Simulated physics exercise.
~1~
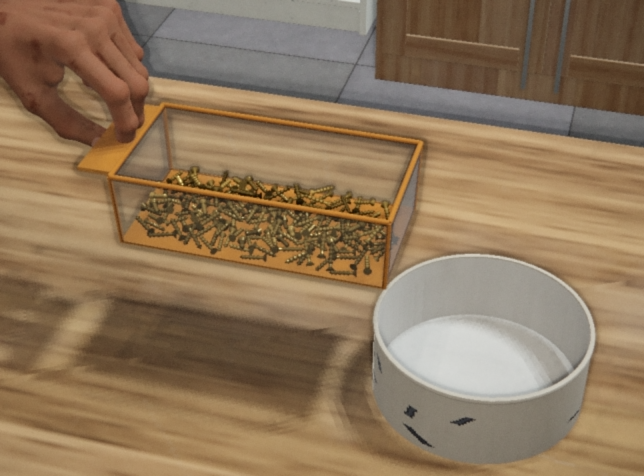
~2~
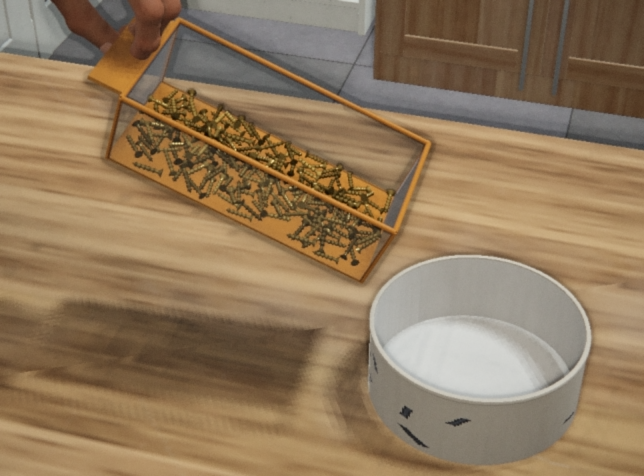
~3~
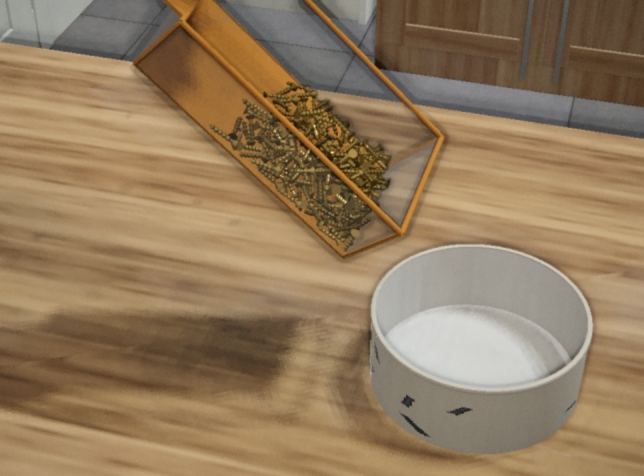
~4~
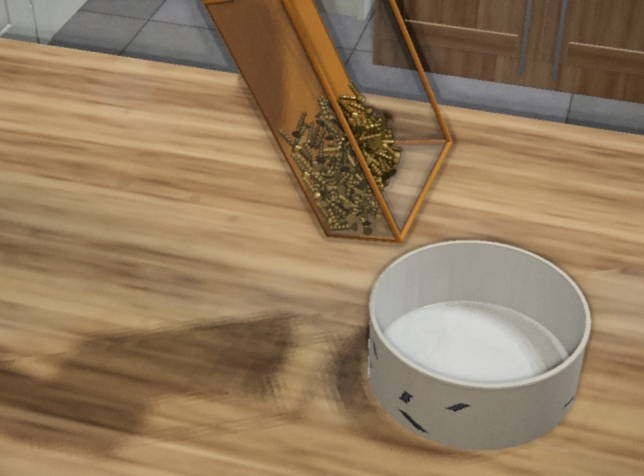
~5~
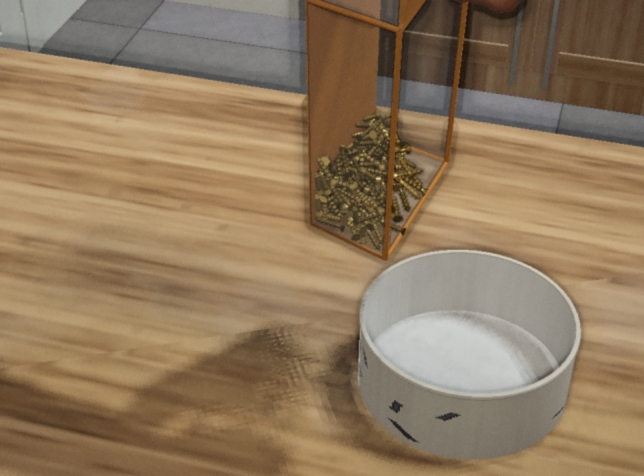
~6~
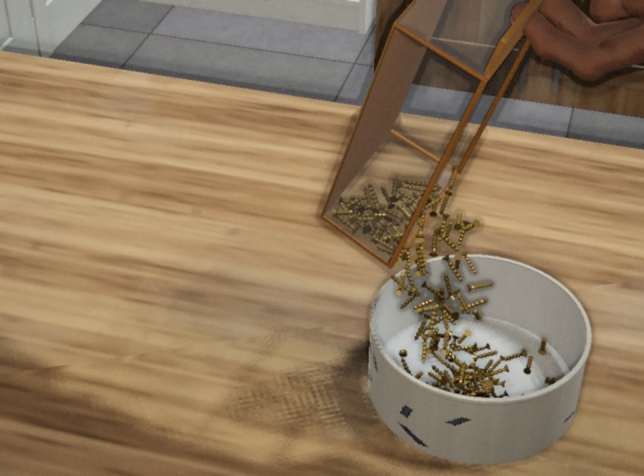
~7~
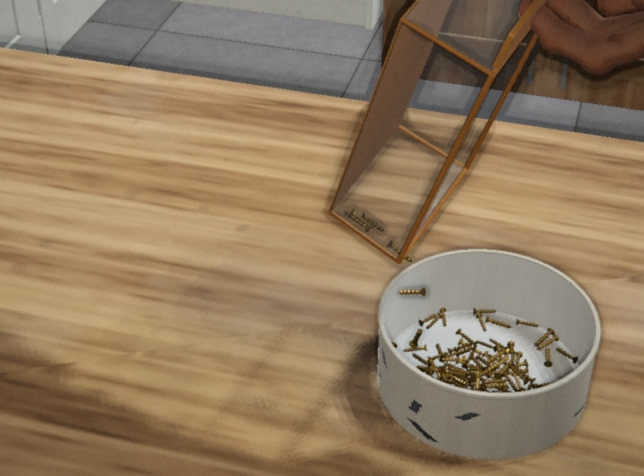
On a wooden counter, a hand steadily tipped a clear, orange-edged box of brass-coloured screws beside a round white pot, until they slid to one end and tumbled into the pot, leaving just a few in the tilted box.
